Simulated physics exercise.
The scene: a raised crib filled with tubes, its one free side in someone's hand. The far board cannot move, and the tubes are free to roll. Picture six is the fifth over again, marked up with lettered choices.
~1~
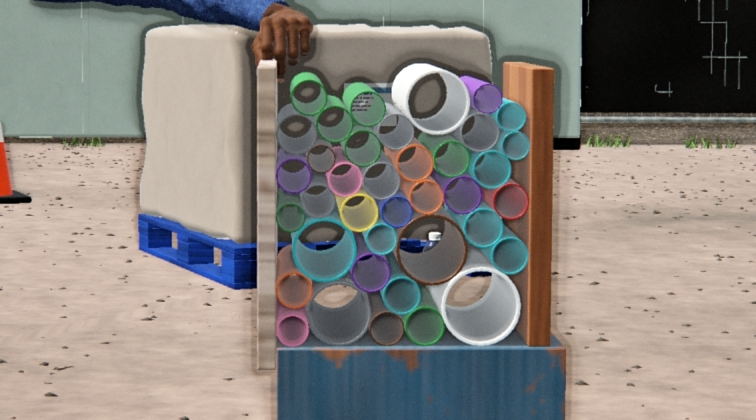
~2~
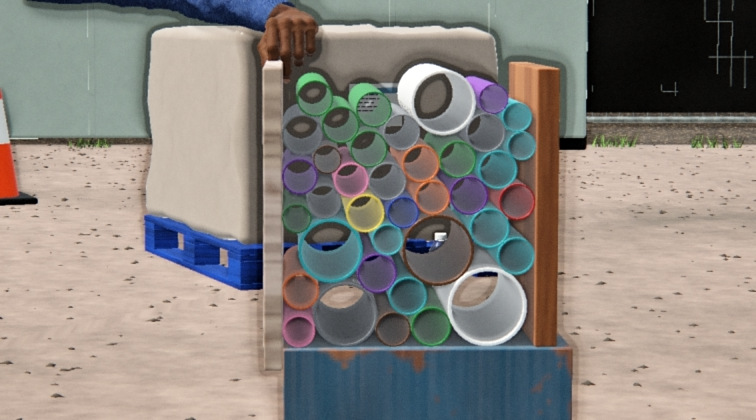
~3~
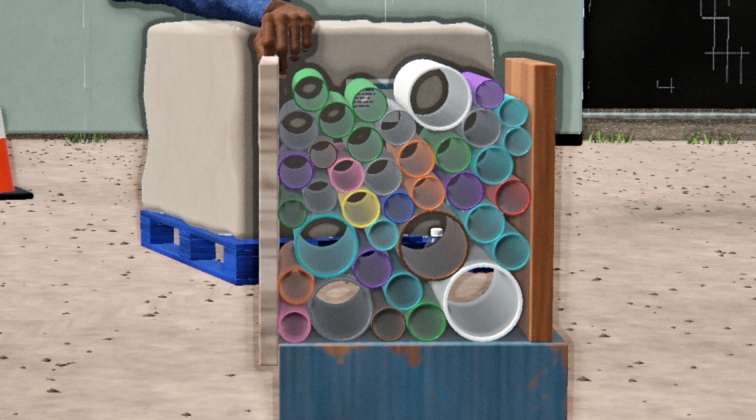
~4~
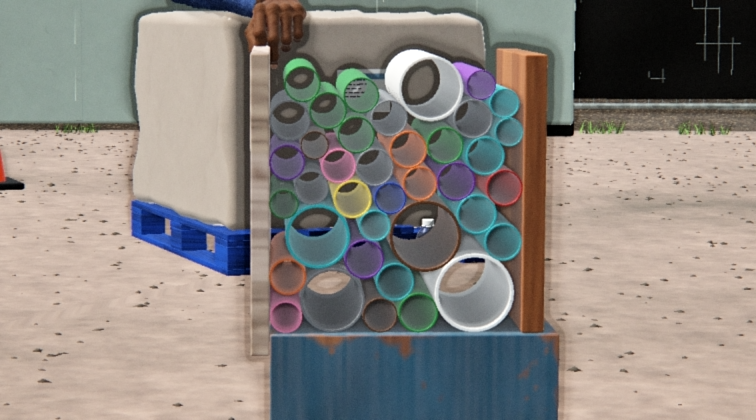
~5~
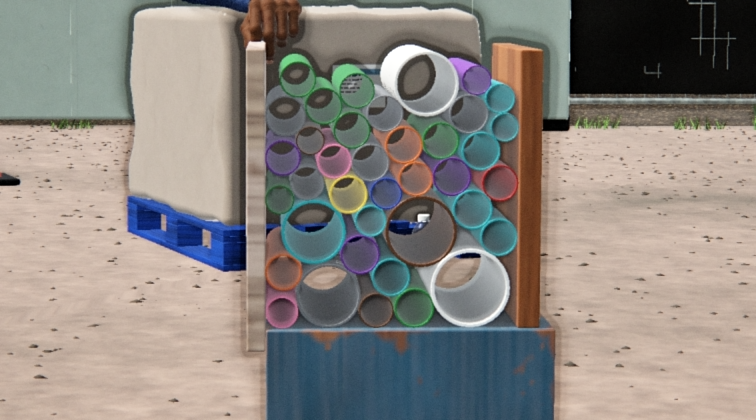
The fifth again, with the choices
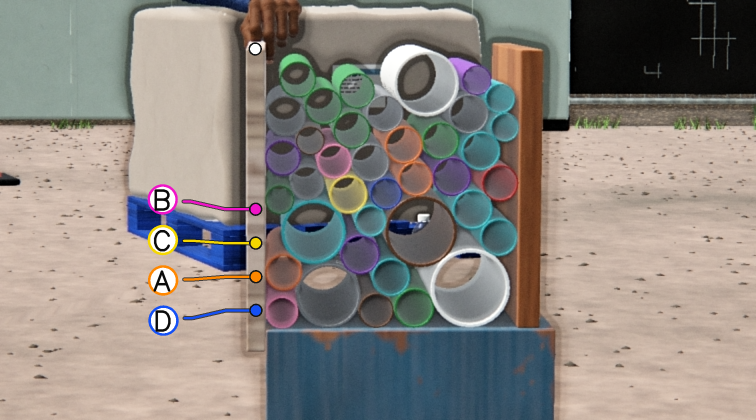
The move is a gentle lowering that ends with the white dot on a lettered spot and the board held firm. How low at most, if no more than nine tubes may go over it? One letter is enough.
It can be let down to B.
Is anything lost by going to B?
At B: Yes.
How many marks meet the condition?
The number is one.
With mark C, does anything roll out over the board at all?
Yes, at C.
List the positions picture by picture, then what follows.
The first frame shows side board (268, 203); a pink tube (293, 330); a turquoise tube (402, 296).
The second frame shows a turquoise tube (408, 296); a turquoise tube (516, 256).
The third frame shows a grey tube (320, 197); a pink tube (347, 176).
The fourth frame shows a green tube (445, 145); a turquoise tube (509, 132).
The fifth frame shows a green tube (357, 90); side board (257, 185); a pink tube (282, 312).
On the copy, A at (256, 276); B at (255, 209); C at (255, 243); D at (256, 311); the white dot at (255, 49).
On B. First, top of the board (265, 120).
Then, top of the board (265, 199).
Finally, top of the board (265, 208), about six out over the board.
By contrast, A ten out over the board; C ten out over the board; D more than nine out over the board.
